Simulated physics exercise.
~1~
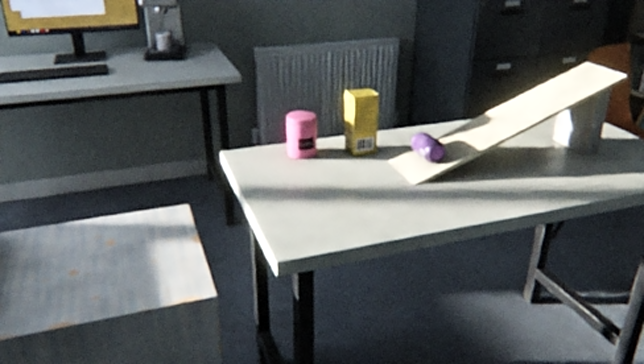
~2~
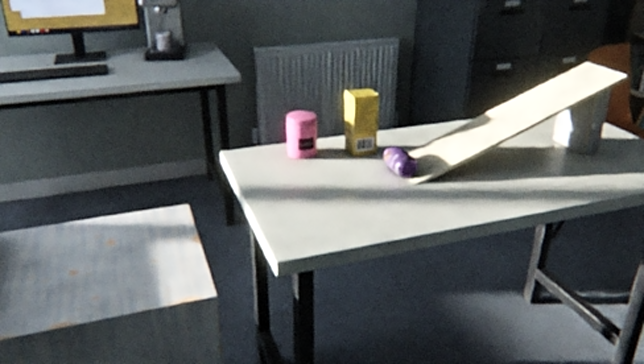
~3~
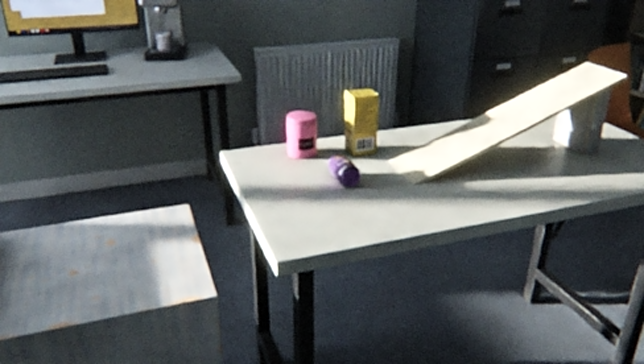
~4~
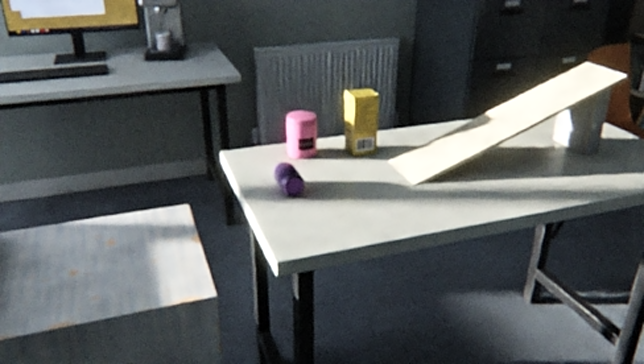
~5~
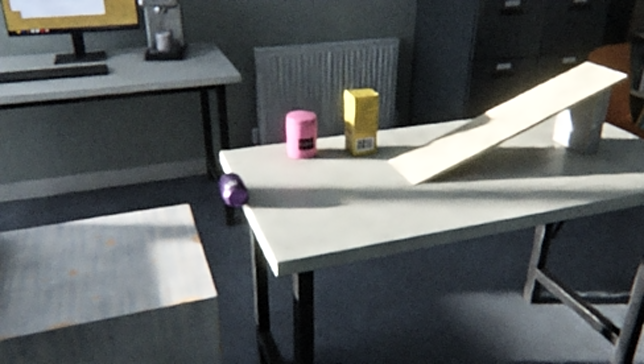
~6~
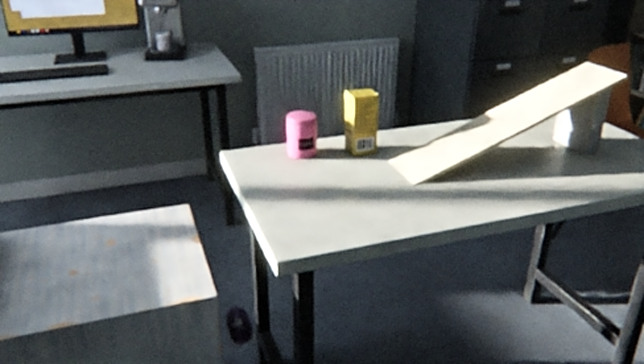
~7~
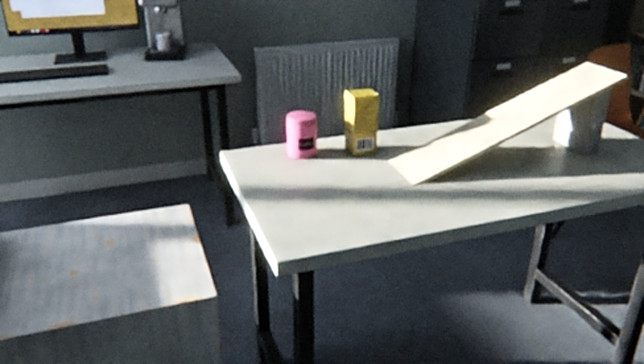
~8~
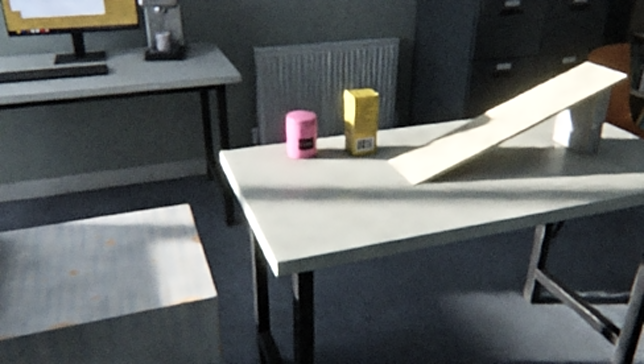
To begin with, a purple can lies on its side near the foot of a pale sloping board on a white table, with a pink jar and a yellow carton standing close by. The can rolls down off the board and onto the tabletop. It keeps rolling left, passing in front of the carton and then the jar, without touching either one. Reaching the left edge, it tips over and drops into the gap before the lower surface beyond. It falls out of sight, while the jar and carton remain standing where they were.
